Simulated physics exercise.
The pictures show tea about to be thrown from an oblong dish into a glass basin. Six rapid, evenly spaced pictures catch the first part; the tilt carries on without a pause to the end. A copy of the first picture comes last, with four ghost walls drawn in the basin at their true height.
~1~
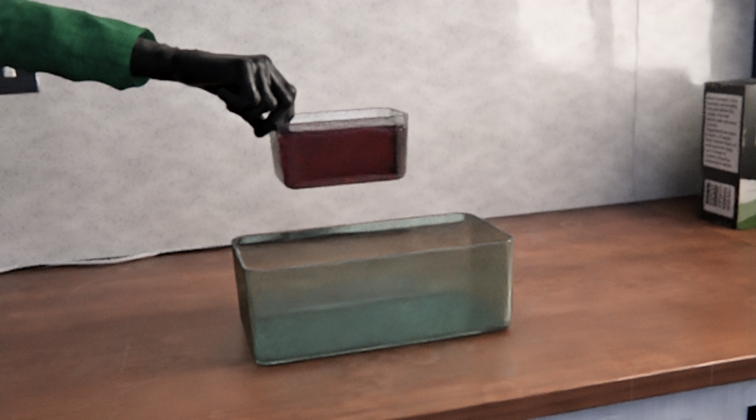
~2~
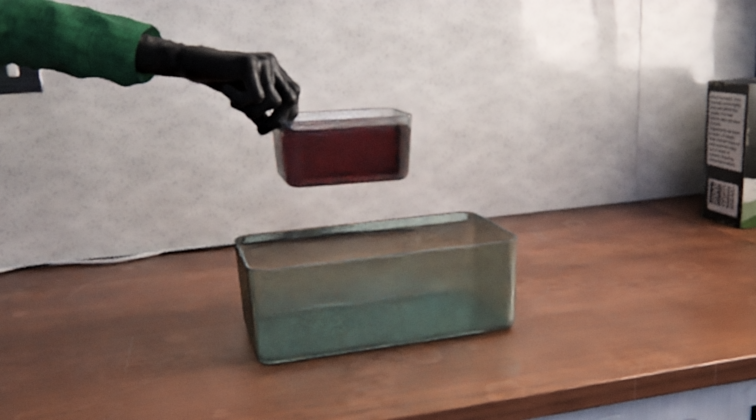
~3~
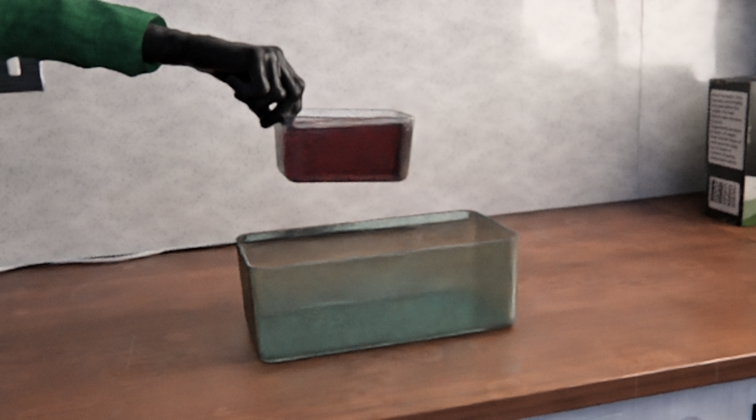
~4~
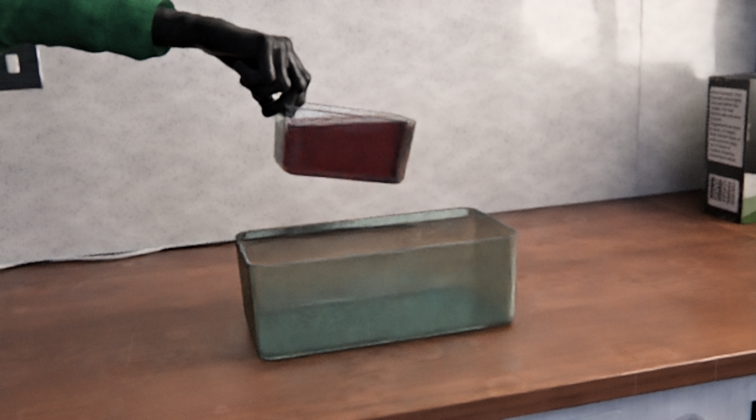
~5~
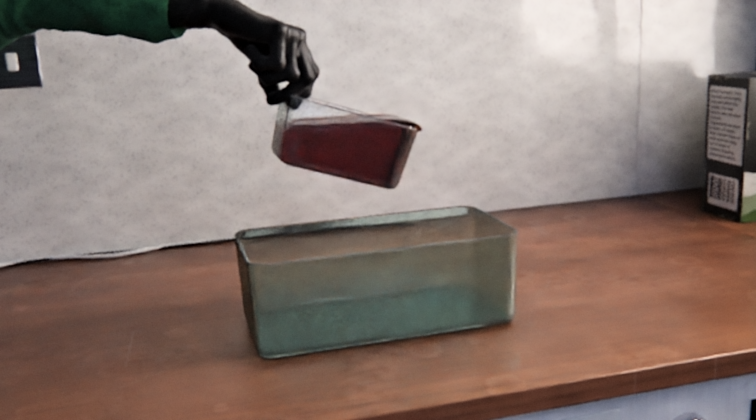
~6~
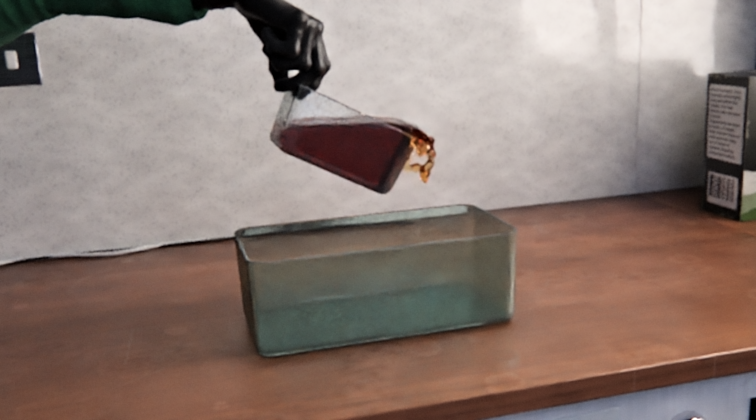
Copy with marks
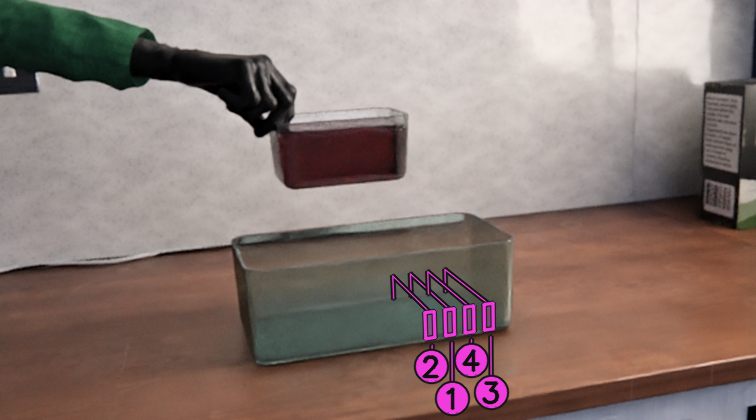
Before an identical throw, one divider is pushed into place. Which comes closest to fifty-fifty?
Choose 1.
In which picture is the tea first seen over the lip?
Picture 5.
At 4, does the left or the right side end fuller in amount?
The left one.
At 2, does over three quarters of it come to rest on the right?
No.
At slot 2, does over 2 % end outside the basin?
No, it does not.
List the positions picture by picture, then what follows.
In the first frame, upright, lip at (397, 110); basin from (253, 364) to (510, 326); nothing has left yet.
In the second frame, upright, lip at (401, 111); nothing has left yet.
In the third frame, tipped about 5°, lip at (404, 113); nothing has left yet.
In the fourth frame, tipped about 11°, lip at (406, 117); nothing has left yet.
In the fifth frame, tipped about 19°, lip at (407, 125); tea is over the lip, down to (407, 125).
In the sixth frame, tipped about 28°, lip at (408, 134); tea is over the lip, down to (416, 175).
In magenta, 1 at (451, 342); 2 at (432, 345); 3 at (490, 336); 4 at (471, 339).
With 1, about 50 % ends left of the wall and 49 % right of it.
With 2, about 39 % ends left of the wall and 61 % right of it.
With 3, about 82 % ends left of the wall and 17 % right of it.
With 4, about 65 % ends left of the wall and 35 % right of it.
